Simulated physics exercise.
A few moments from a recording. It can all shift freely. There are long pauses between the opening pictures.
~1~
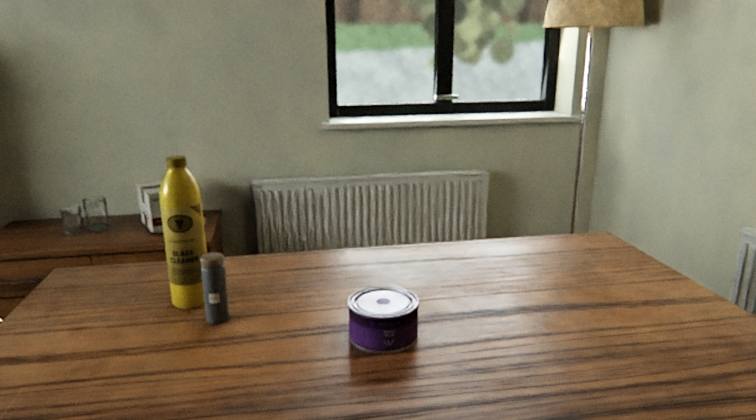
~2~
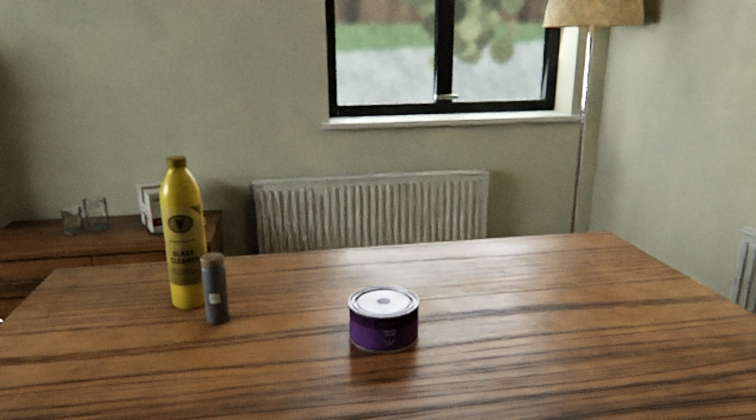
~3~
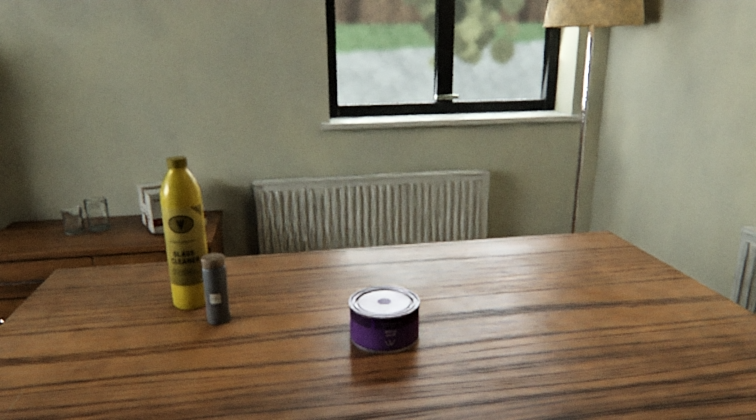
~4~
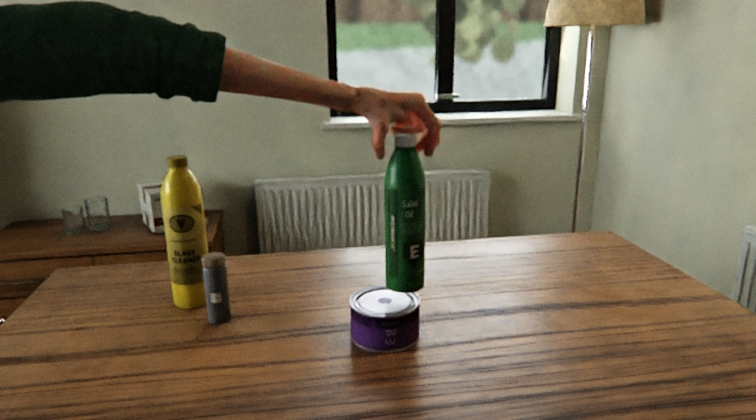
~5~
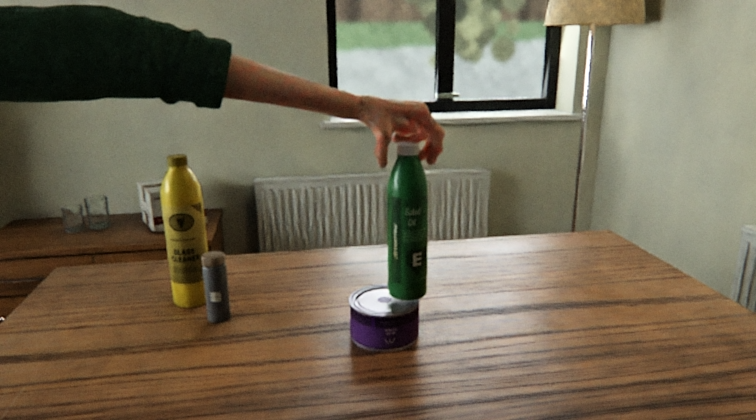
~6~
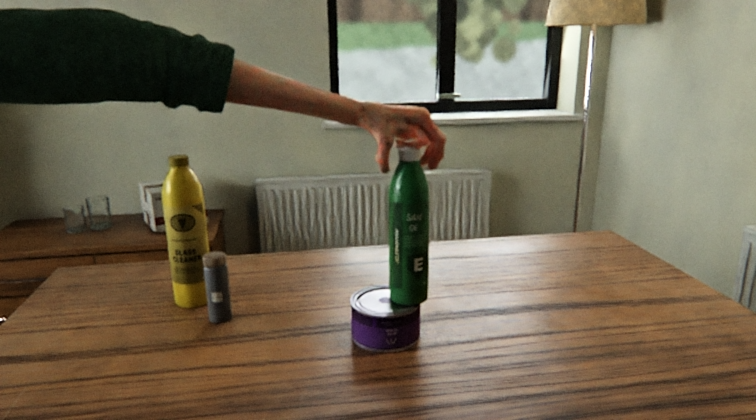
On a wooden table in a room with a window and radiator, a yellow bottle, a grey shaker and a purple tub stand still; then a hand reaching from the left lowers a green bottle onto the tub, still gripping its top.
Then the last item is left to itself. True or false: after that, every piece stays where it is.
True.
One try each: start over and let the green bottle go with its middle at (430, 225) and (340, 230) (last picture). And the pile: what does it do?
Well, the first time it falls over, and the second time it falls over.
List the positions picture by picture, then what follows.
The last thing is not in view yet; yellow bottle (184, 232), in the first picture.
The last thing is not in view yet; purple tub (384, 318), in the second picture.
The last thing is not in view yet; grey shaker (216, 289), in the third picture.
Still above its spot; green bottle (405, 213); yellow bottle (186, 232), in the fourth picture.
Still above its spot; green bottle (408, 221); purple tub (385, 317), in the fifth picture.
Set down, still held; green bottle (409, 226); grey shaker (218, 287), in the sixth picture.
Then, 0.60 s on from there, no change.
Then, 1.60 s on from there, green bottle resting near (409, 226).
In the end, all 4 unmoved. At the end, from the last picture's camera, green bottle near (409, 226). The pile stays up.
